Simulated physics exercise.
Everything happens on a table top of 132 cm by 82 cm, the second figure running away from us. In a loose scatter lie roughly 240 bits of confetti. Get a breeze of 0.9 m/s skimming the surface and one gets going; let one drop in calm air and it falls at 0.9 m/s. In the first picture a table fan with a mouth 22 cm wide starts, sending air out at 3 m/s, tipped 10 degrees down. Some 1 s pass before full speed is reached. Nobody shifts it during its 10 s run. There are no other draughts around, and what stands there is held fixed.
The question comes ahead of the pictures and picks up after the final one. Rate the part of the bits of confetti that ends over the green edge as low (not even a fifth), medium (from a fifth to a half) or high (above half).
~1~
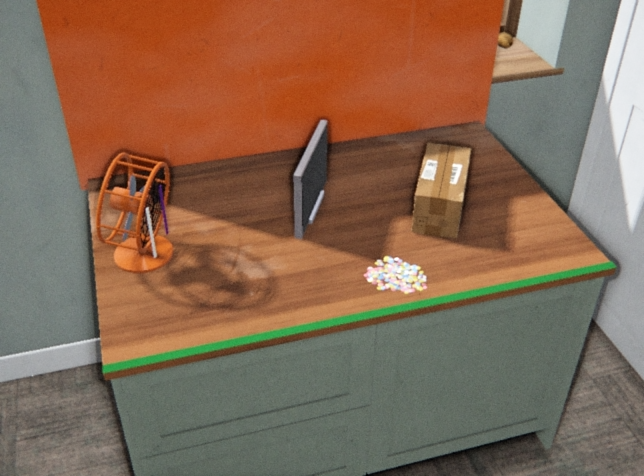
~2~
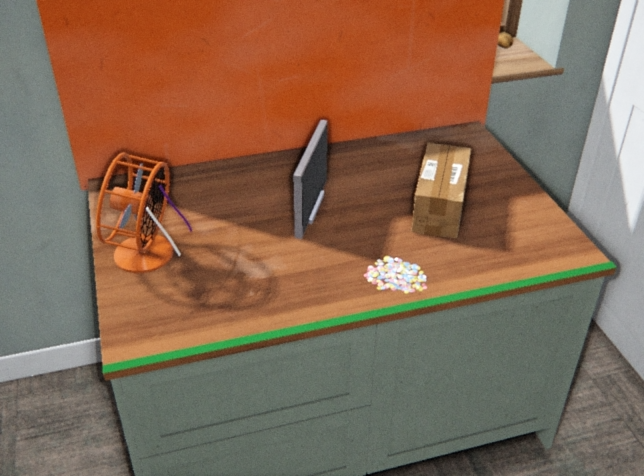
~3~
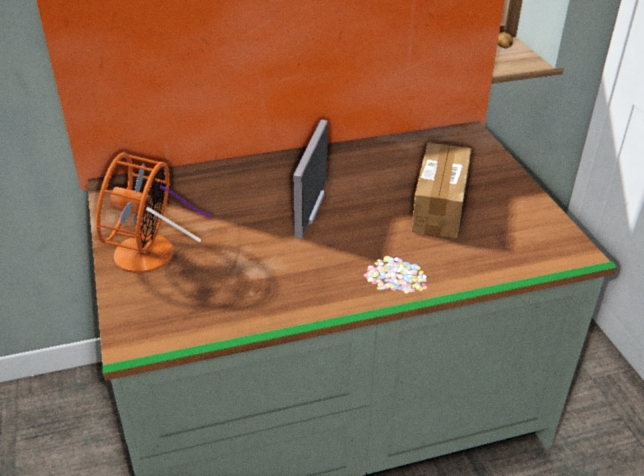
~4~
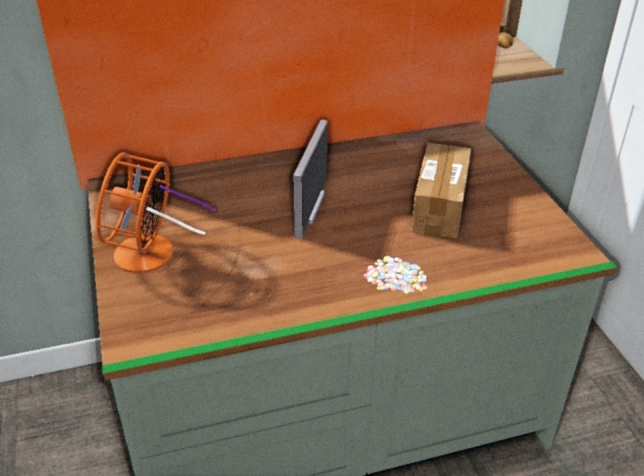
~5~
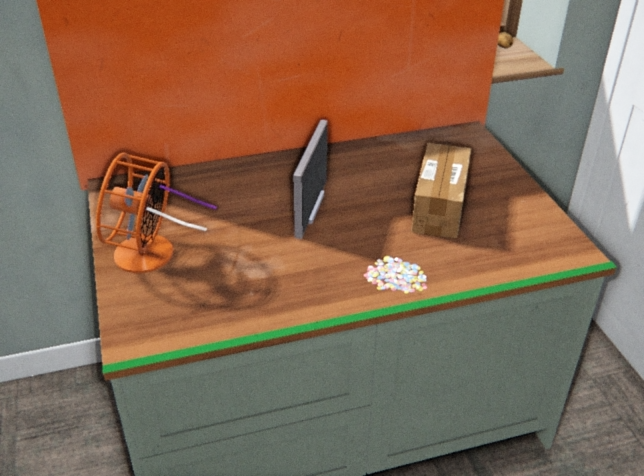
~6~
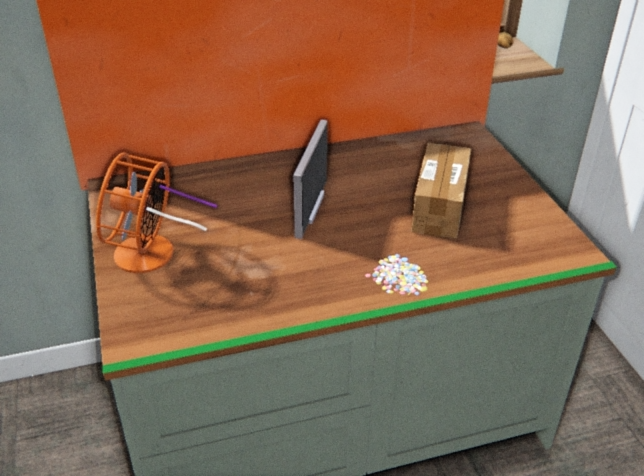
High.
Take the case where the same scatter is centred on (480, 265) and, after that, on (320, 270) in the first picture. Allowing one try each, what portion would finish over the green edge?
Near 25 % for the first and near 70 % for the second.
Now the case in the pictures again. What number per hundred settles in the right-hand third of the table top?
5 %.
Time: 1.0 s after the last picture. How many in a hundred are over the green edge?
About 70 %.
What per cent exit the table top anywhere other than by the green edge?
Close to 20 % of them.
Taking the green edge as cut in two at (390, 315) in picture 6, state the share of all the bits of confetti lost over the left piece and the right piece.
0 % left, 70 % right.
Then, 1.0 s after the last picture, 74 % are over the green edge; 95 % have settled or left.
Then, 2.2 s after the last picture, 74 % are over the green edge; 96 % have settled or left.
Then, 4.6 s after the last picture, 74 % are over the green edge; 97 % have settled or left.
Then, 9.1 s after the last picture, at the end, 74 % are over the green edge.
